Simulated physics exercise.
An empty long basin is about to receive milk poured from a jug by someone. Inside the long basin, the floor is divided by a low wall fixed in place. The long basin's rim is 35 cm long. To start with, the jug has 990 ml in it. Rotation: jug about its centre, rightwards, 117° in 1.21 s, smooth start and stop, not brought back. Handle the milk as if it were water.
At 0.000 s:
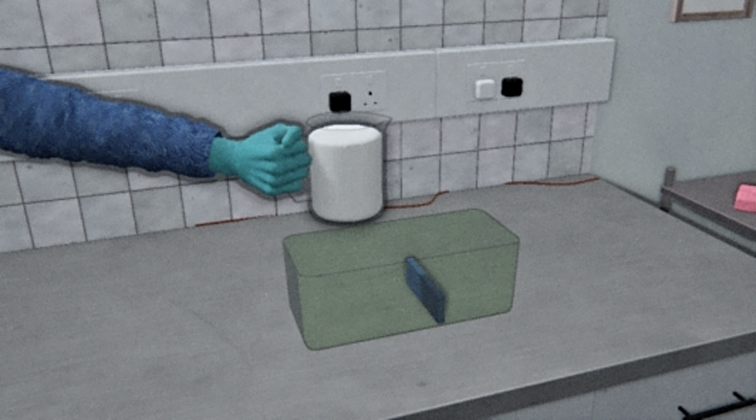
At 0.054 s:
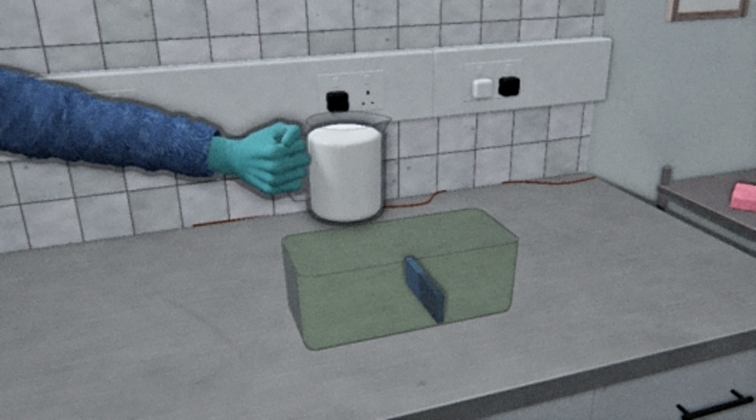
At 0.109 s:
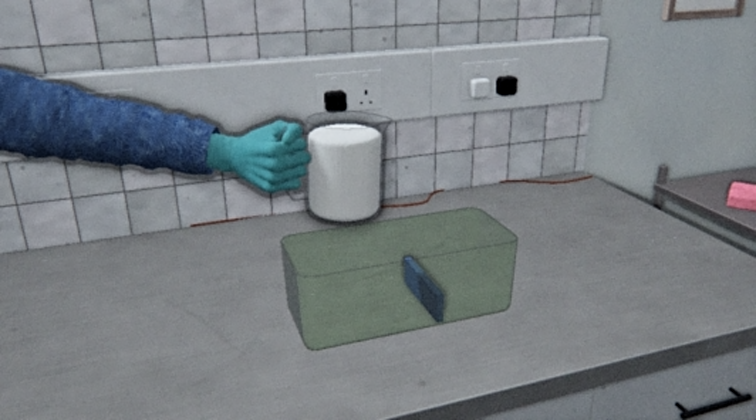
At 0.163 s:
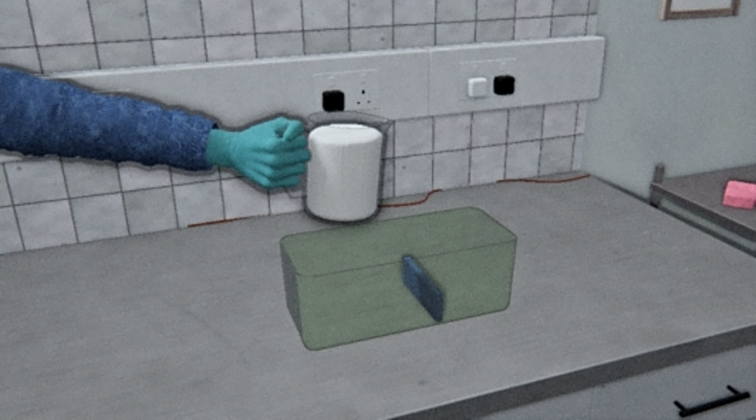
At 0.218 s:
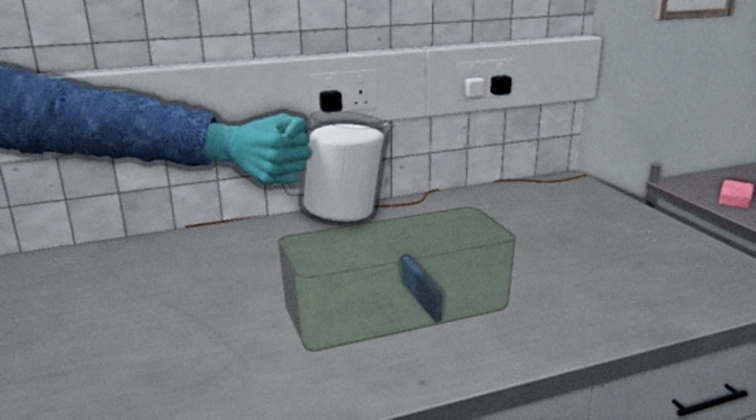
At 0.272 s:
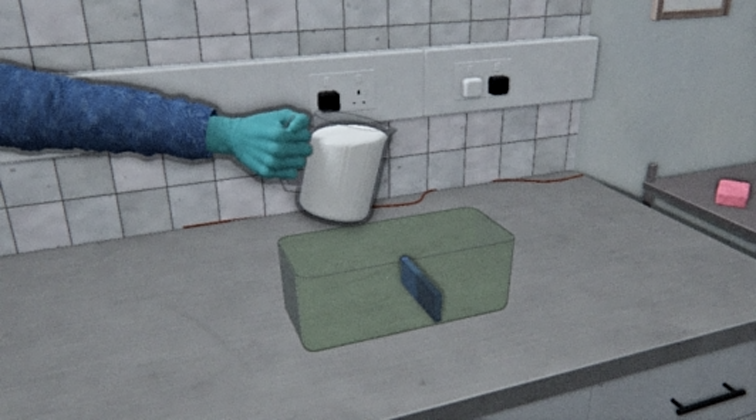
On a grey worktop, a teal-gloved hand holding a jug of milk beside an empty long basin, slowly tilting it rightward.
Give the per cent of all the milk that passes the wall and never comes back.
I would say 68 percent.
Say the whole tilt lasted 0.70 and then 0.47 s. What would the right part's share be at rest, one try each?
I'd expect close to 50 per cent and then close to 40 per cent.
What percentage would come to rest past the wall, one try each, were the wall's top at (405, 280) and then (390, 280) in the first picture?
One try each: Around 90 percent and then around 95 percent.
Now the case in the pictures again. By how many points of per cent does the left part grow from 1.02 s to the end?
Around 22 in a hundred.
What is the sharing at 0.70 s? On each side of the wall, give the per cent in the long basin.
Around 0 percent on the left and 7 on the right.
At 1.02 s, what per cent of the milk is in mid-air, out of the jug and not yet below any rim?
Airborne fraction: Approx. 14 %.
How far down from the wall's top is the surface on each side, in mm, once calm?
About 40 mm on the left, about 12 mm on the right.
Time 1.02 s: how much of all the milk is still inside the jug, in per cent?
Roughly 22 percent remains.
Then, 0.70 s in, the tilt is 73° and 79 per cent is still to pour, 0 is left of the wall and 7 right of it.
Then, 1.02 s in, the tilt is 110° and 21 per cent is still to pour, 8 is left of the wall and 56 right of it.
Then, 1.35 s in, the tilt is 117° and 0 per cent is still to pour, 30 is left of the wall and 69 right of it.
Then, 1.71 s in, the tilt is 117° and 0 per cent is still to pour, 31 is left of the wall and 68 right of it.
Finally, 31 per cent lies left of the wall, 68 right of it and 1 outside.
